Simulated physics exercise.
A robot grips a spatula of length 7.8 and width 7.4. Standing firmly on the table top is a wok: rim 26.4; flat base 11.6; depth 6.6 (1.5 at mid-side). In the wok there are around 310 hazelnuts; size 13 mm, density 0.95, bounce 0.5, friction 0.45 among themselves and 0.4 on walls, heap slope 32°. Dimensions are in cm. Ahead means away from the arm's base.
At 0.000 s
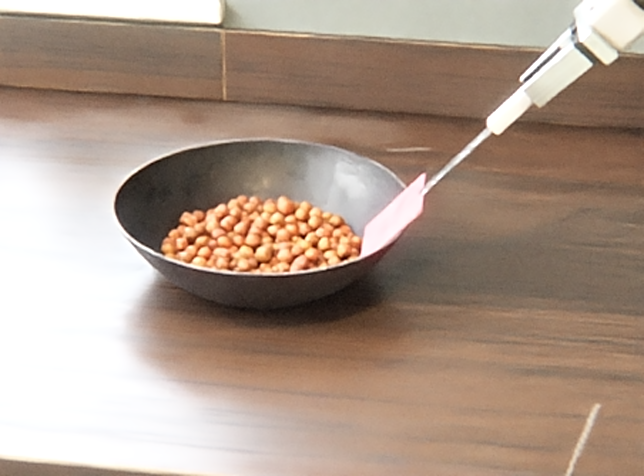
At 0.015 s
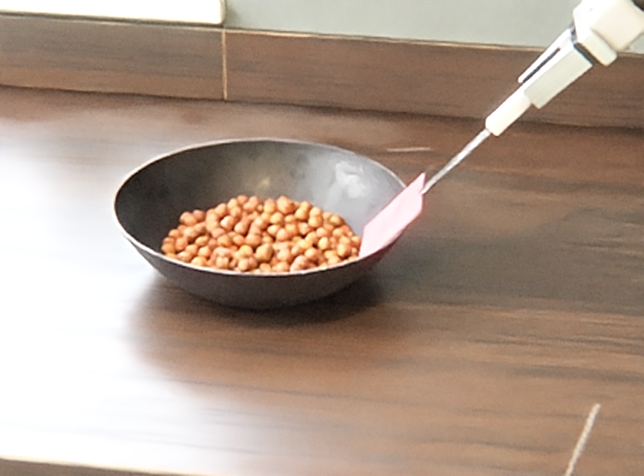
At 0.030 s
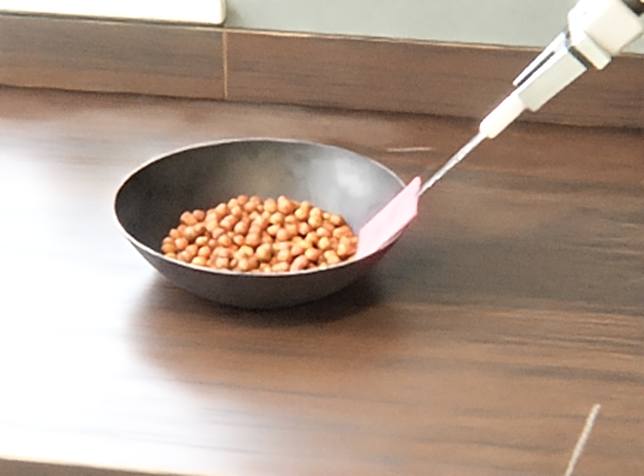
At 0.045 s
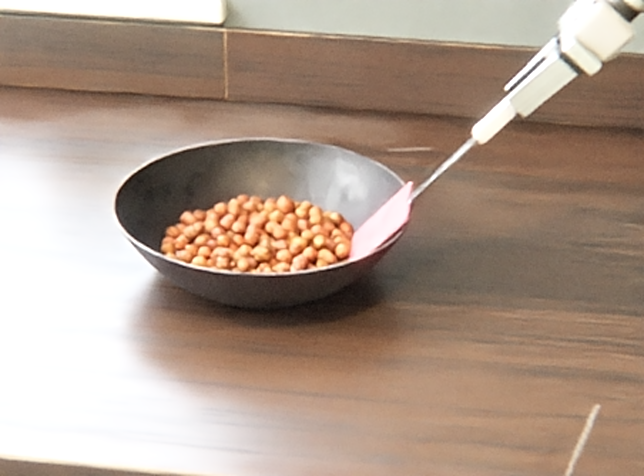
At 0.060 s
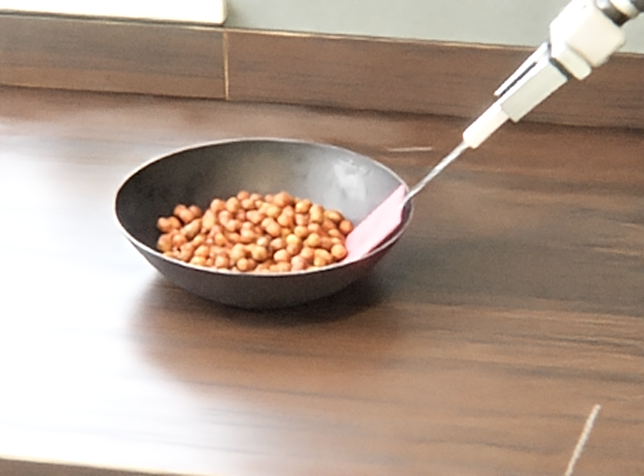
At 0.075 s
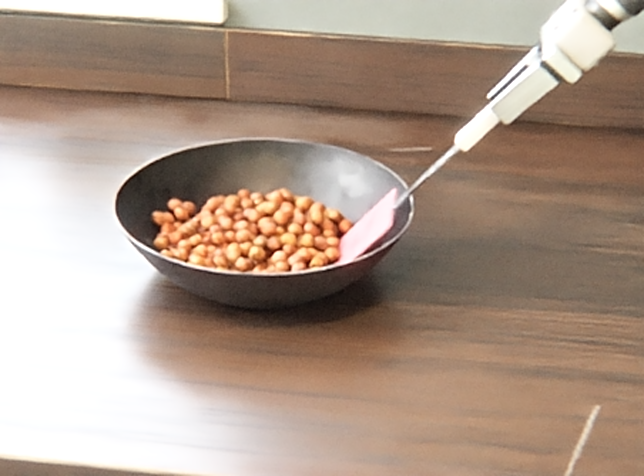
A pink spatula held by a robotic arm slid a short way down the right inside of a dark wok, nudging the heap of hazelnuts slightly to the left while the wok stayed still.
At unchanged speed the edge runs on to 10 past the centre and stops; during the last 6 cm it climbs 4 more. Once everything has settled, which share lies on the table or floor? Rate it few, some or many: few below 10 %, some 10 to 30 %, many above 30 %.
Some, 10 to 30 %.
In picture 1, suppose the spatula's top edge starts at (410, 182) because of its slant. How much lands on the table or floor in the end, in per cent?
Some 20 per cent.
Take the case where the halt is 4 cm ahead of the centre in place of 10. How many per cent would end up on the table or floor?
In that case around 0 per cent.
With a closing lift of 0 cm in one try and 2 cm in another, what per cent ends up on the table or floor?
I'd say close to 15 percent for the first and close to 20 percent for the second.
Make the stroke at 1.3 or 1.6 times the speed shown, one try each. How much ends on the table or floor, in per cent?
Near 25 and near 25 percent respectively.
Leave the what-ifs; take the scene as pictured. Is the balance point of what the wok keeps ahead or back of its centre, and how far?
Some 3.0 cm ahead of the centre.
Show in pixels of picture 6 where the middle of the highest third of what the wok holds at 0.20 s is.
(206, 225).
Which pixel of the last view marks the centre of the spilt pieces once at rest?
Pixel estimate: About (14, 242).
After 0.20 s, sloping 50°, highest piece 5 above the table; 312 in the wok.
After 0.34 s, sloping 50°, highest piece 7 above the table; 312 in the wok.
After 0.60 s, sloping 50°, highest piece 7 above the table; 250 in the wok, 37 on the table or floor, 25 on the blade or in flight.
After 1.65 s, sloping 50°, highest piece 5 above the table; 250 in the wok, 62 on the table or floor.
At rest, 250 in the wok, 62 on the table or floor. That is 20 % on the table or floor.
